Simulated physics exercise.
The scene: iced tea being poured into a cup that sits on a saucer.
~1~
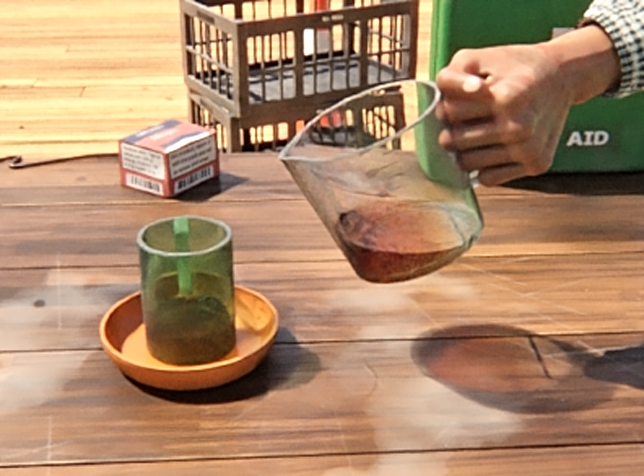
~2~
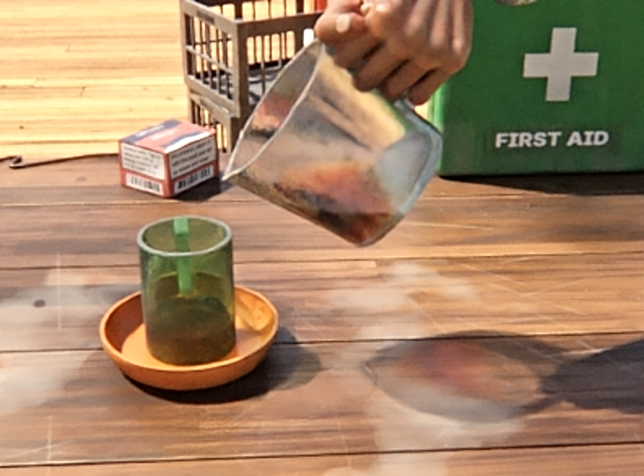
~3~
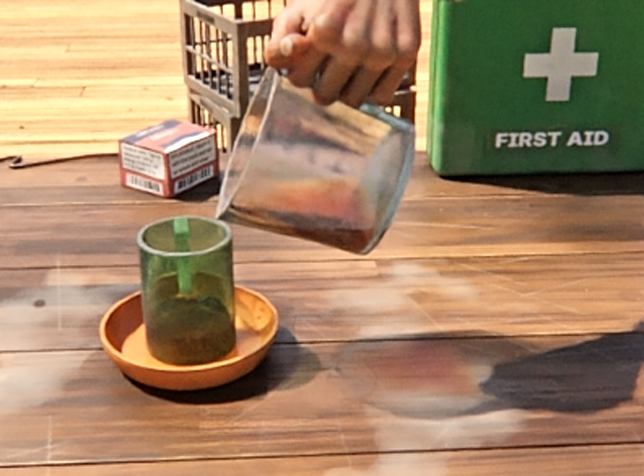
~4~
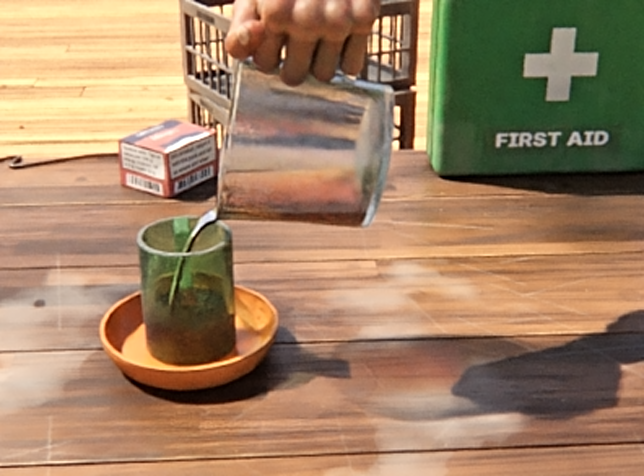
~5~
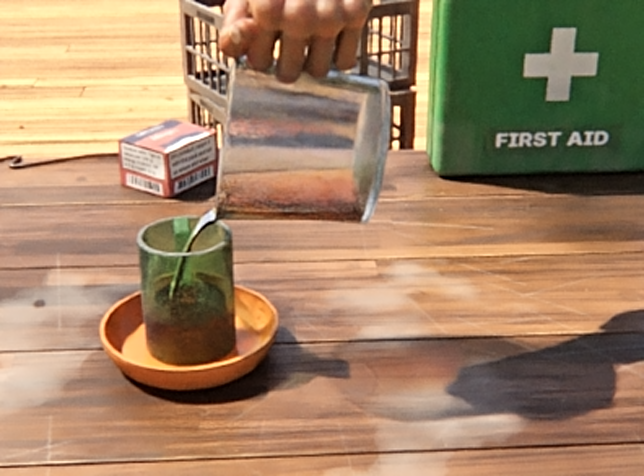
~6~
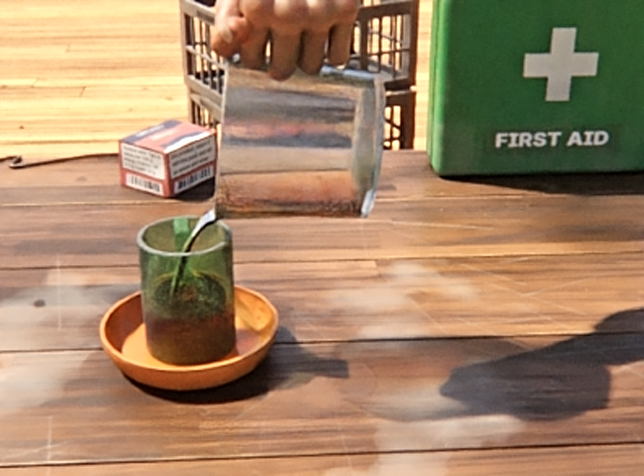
On a sunlit wooden table, a hand moves a clear measuring jug of iced tea leftward, tipping it steadily over a green cup on an orange saucer, then pours a thin stream that slowly raises the level inside.
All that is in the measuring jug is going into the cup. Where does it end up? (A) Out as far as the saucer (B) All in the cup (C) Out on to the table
The answer is B.
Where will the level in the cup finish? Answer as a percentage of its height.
55 per cent.
Shortly, the cup is about half full; the saucer is dry.
At the finish, the cup is about half full; the saucer is dry.
